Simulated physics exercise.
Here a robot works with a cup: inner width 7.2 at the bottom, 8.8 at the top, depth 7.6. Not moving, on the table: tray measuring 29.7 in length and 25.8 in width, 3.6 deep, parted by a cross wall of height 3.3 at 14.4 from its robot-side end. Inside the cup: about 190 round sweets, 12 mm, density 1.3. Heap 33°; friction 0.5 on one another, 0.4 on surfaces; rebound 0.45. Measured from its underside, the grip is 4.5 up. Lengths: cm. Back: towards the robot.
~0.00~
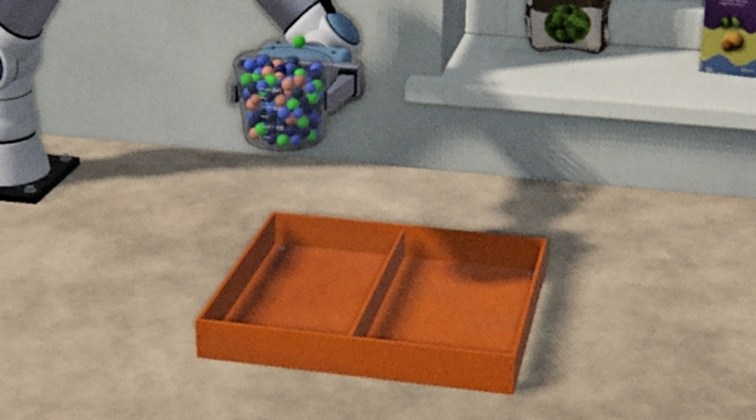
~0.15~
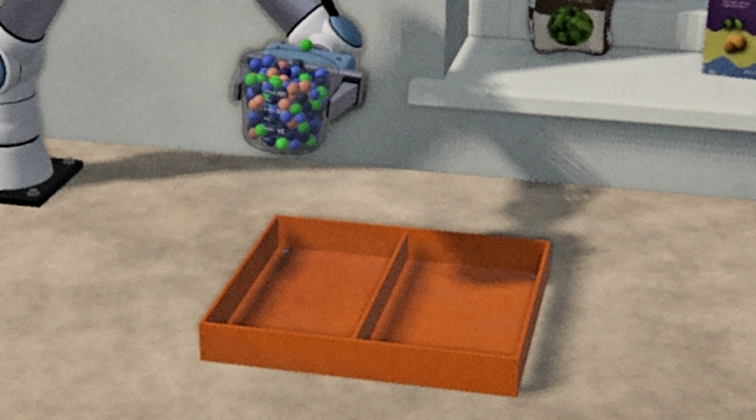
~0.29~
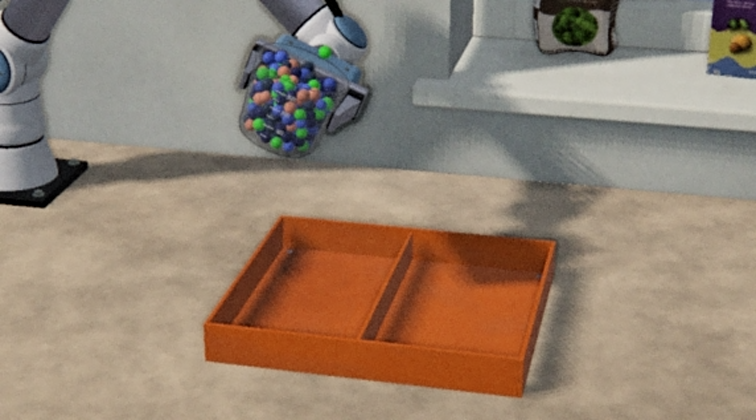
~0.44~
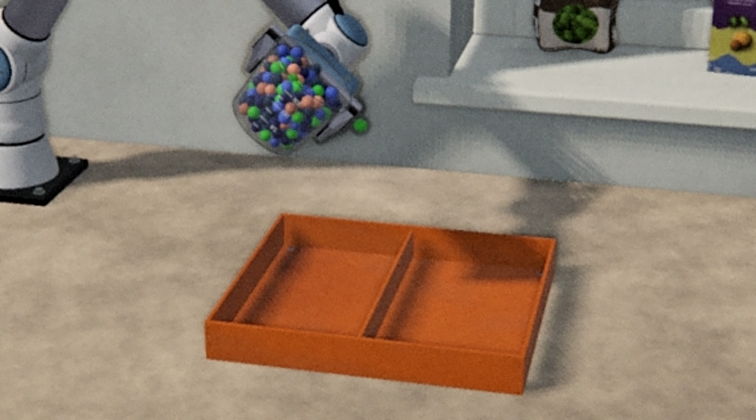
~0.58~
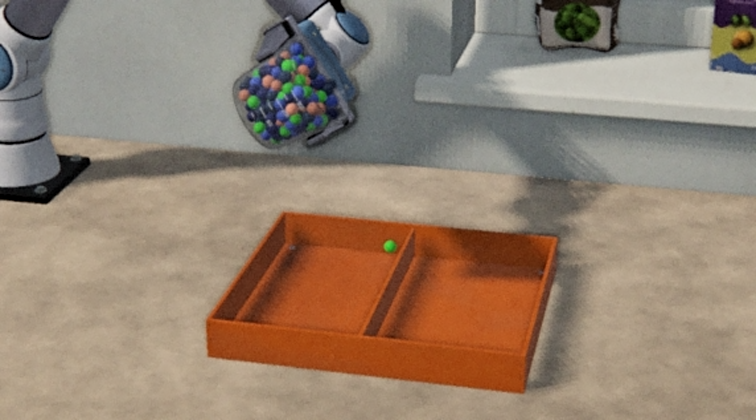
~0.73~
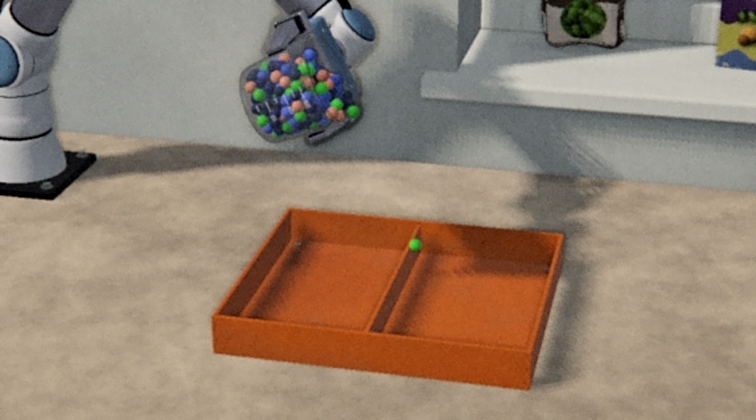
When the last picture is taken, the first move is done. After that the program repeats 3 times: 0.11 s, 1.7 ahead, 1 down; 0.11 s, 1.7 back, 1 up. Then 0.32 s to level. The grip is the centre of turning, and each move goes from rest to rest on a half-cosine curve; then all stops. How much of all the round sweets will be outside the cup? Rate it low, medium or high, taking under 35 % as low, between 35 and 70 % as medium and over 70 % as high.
Rating: Low.
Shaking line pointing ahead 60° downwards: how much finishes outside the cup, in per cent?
10 %.
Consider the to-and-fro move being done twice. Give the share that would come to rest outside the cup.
It would come to about 15 %.
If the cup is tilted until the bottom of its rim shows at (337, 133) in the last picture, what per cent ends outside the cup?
Roughly 70 per cent.
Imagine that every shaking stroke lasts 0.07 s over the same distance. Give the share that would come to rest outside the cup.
25 %.
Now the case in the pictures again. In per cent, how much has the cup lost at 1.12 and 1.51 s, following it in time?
Taking the two times in order, I'd say 15 and then 20 per cent.
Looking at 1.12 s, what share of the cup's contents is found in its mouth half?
That share comes to roughly 50 percent.
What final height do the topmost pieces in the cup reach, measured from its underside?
I'd say near 8.0 cm from the bottom.
After 1.12 s, tilted 64° forward, highest piece 24 above the table; 162 in the cup, 13 in the far-side part, 5 in the robot-side part, 8 in flight or on a rim.
After 1.51 s, tilted 43° forward, highest piece 24 above the table; 155 in the cup, 23 in the far-side part, 8 in the robot-side part, 2 in flight or on a rim.
After 1.91 s, level, highest piece 26 above the table; 154 in the cup, 24 in the far-side part, 10 in the robot-side part.
After 2.96 s, level, highest piece 26 above the table; 154 in the cup, 24 in the far-side part, 10 in the robot-side part.
At rest, 154 in the cup, 24 in the far-side part, 10 in the robot-side part. That is 18 % outside the cup.
